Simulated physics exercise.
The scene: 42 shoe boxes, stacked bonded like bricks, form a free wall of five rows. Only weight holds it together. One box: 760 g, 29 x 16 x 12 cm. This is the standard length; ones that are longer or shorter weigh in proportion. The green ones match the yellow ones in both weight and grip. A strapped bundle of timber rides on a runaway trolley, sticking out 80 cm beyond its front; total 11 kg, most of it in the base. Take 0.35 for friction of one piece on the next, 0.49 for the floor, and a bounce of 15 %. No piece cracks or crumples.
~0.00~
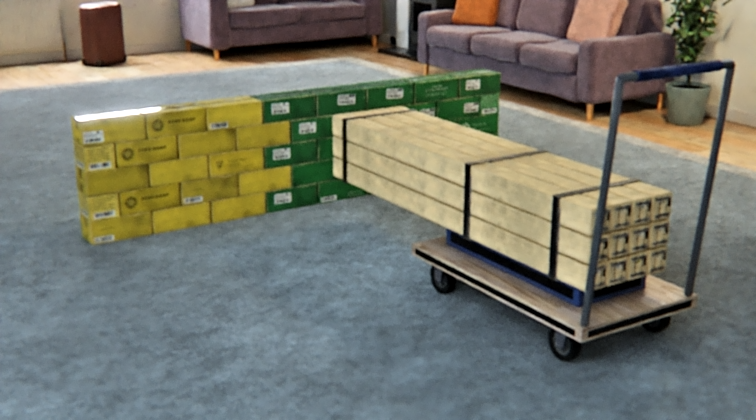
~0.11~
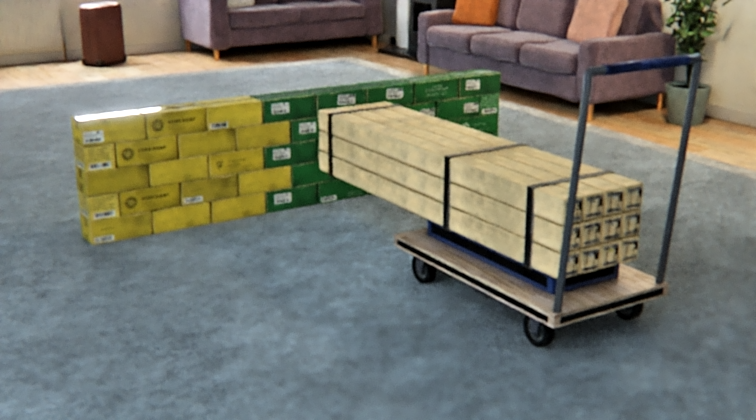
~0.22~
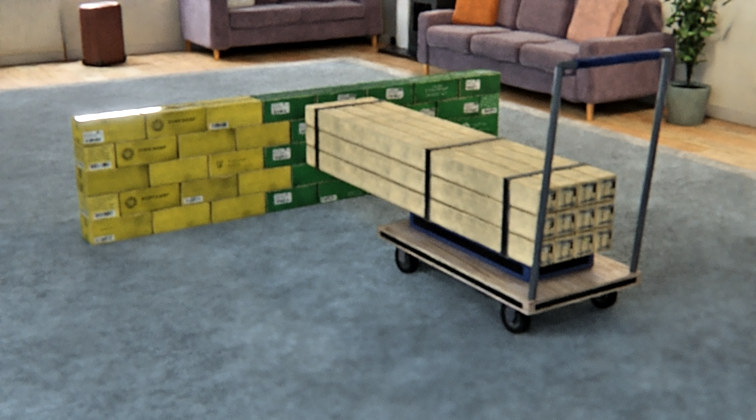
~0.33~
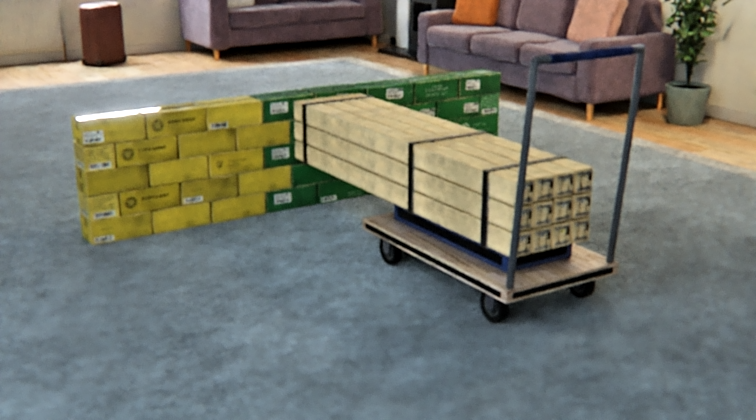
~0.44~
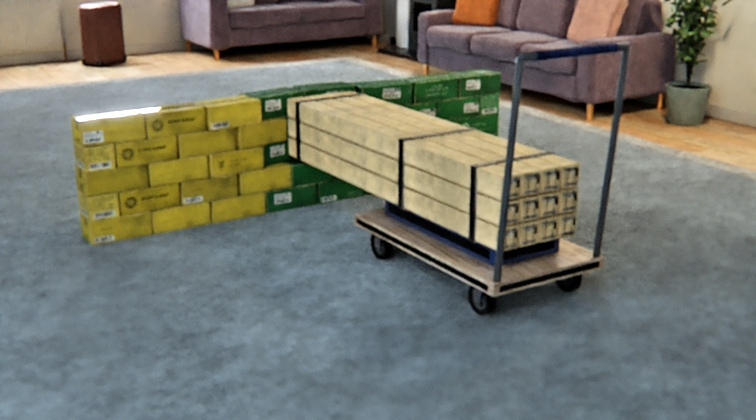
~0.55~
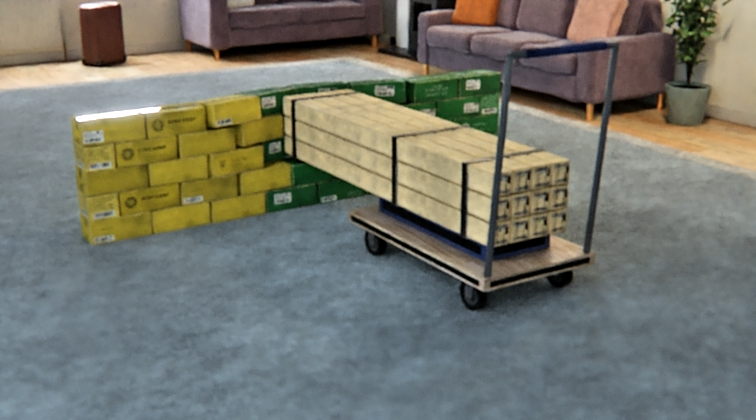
A flat trolley carrying a long strapped stack of pale beams rolled leftward and away across the grey carpet, and the beams' front end pushed into the green part of a yellow-and-green box wall, shifting several boxes.
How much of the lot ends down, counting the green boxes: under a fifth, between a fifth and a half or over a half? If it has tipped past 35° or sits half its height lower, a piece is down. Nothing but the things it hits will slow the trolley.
Of the lot, the part is within a fifth to a half.
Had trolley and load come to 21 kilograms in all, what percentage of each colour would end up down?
Result: Green 30, yellow 10 %.
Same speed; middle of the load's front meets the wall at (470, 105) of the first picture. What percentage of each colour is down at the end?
Result - green: 30 %; yellow: 0 %.
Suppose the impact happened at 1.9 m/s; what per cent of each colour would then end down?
Share down, in per cent: Green 30, yellow 10.
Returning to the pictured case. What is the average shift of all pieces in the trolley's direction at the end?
Around 10 centimetres.
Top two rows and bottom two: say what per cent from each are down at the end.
From above it's 40%, from below it's 0%.
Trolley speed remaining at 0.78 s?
I'd put it at roughly 0.3 m/s.
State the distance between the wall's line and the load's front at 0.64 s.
Reading: Approx. 20 cm past the line.
By 0.64 s, load 18 cm past the wall's line, still rolling; none of the 25 green boxes down (0 of 42 in all colours); top green box tilted 13°, 35 mm lower.
By 0.78 s, load 22 cm past the wall's line, still rolling; 7 of the 25 green boxes down (9 of 42 in all colours); top green box tilted 38°, 19 cm lower.
By 0.94 s, load 26 cm past the wall's line, still rolling; 7 of the 25 green boxes down (9 of 42 in all colours); top green box on its side.
By 1.16 s, load 30 cm past the wall's line, still rolling; 7 of the 25 green boxes down (9 of 42 in all colours); top green box upside down.
When it is over (2.0 s), load 40 cm past the wall's line, stopped; 7 of the 25 green boxes down (9 of 42 in all colours); top green box upside down; top yellow box unmoved. That is 28 per cent. In pixels of the last frame, middles, top green box near (287, 151), top yellow box near (109, 128).
